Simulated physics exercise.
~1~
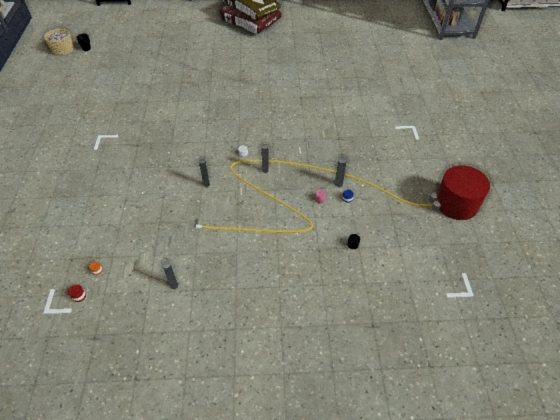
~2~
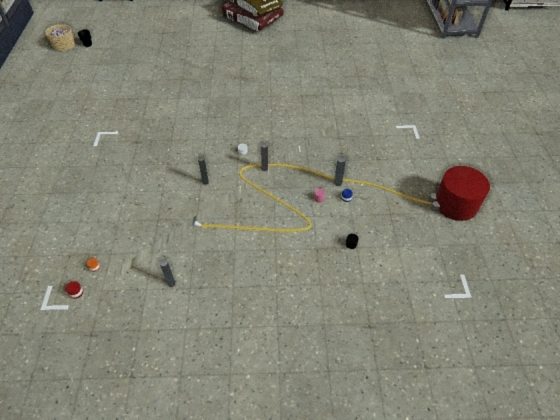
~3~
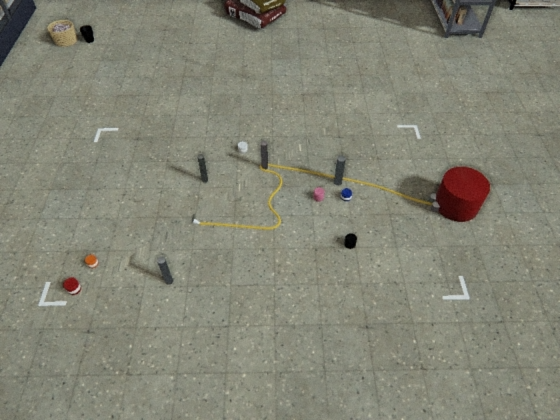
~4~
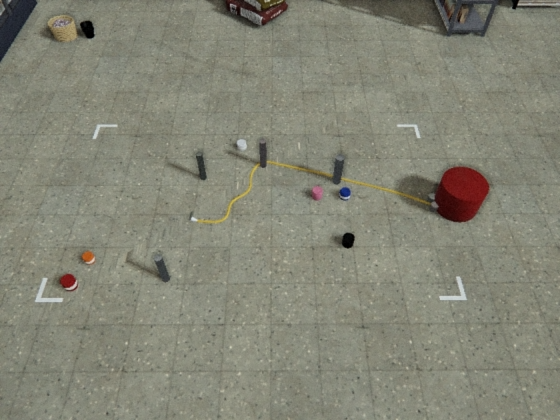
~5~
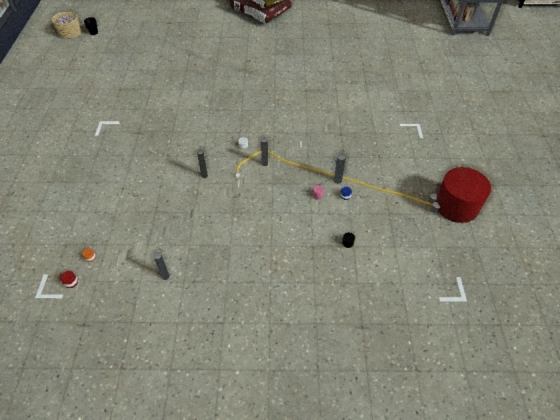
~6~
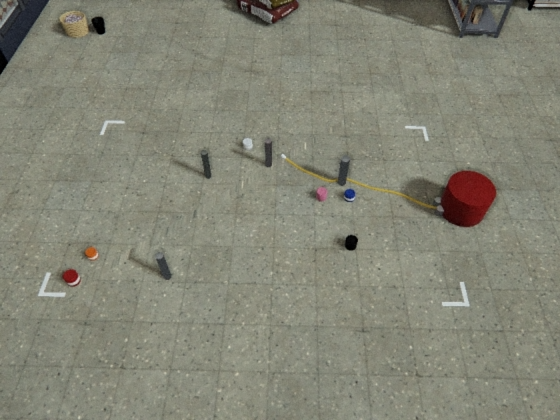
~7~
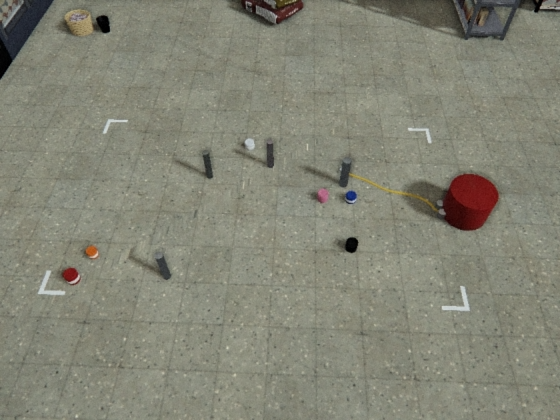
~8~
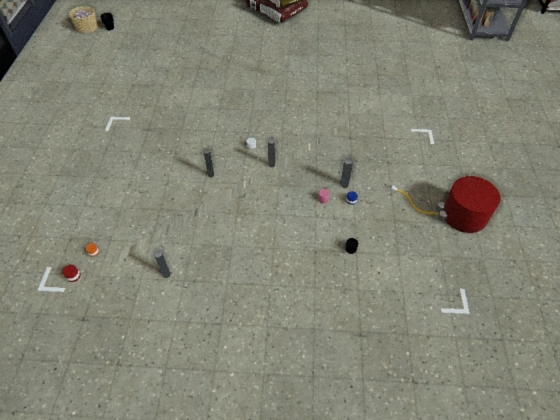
Red reel drawing in a yellow lead past upright grey posts and small scattered containers, leaving a short end still out.
